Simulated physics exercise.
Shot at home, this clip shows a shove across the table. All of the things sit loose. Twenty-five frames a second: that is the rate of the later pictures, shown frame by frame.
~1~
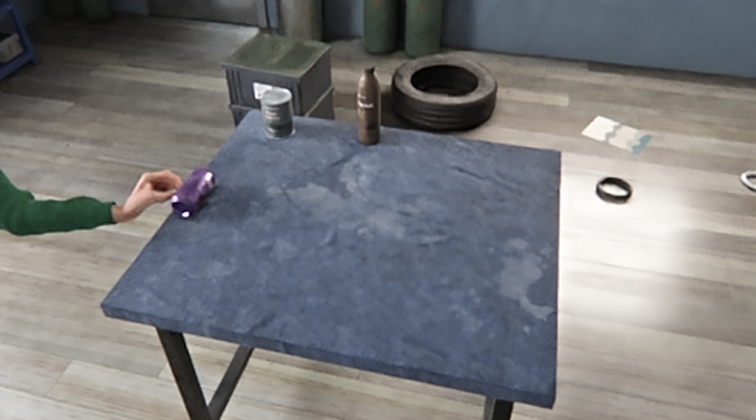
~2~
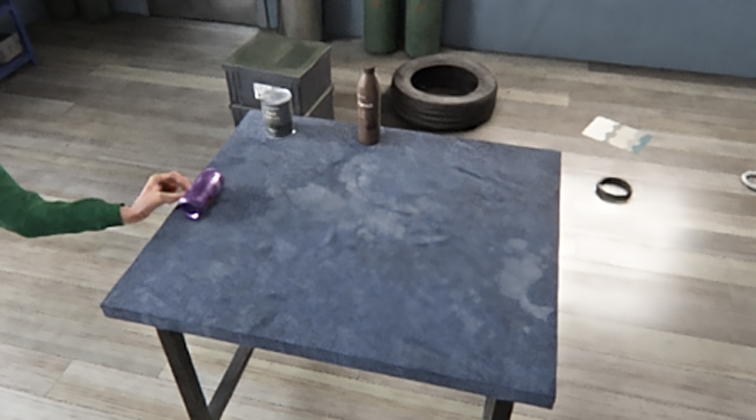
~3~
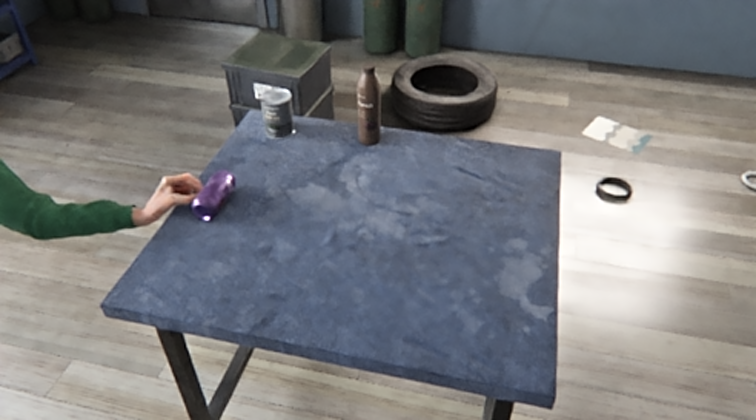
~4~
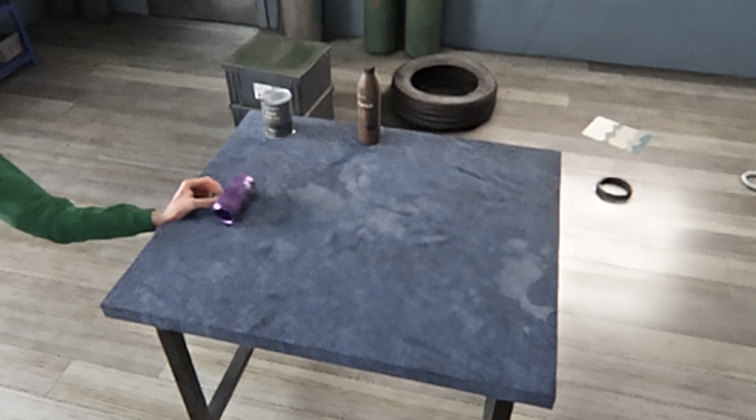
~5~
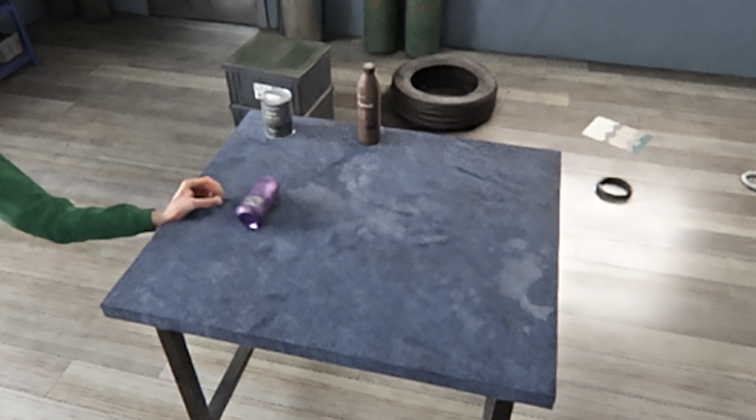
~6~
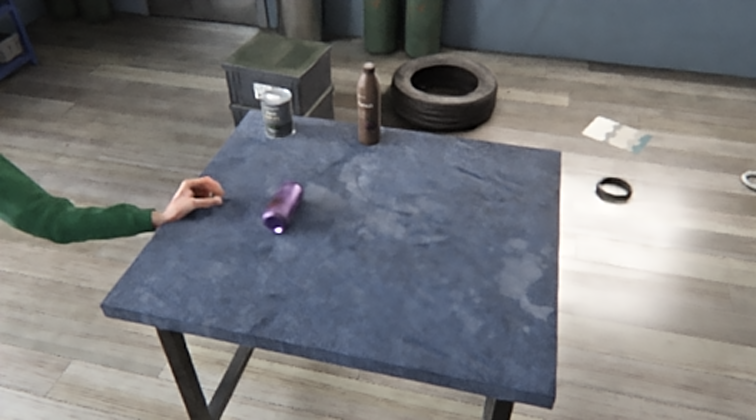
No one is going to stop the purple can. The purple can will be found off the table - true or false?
True.
Then, 0.30 s on from there, purple can shifted well along near (476, 237).
Then, 0.70 s on from there, purple can now off the table.
In the end, off the table, purple can.
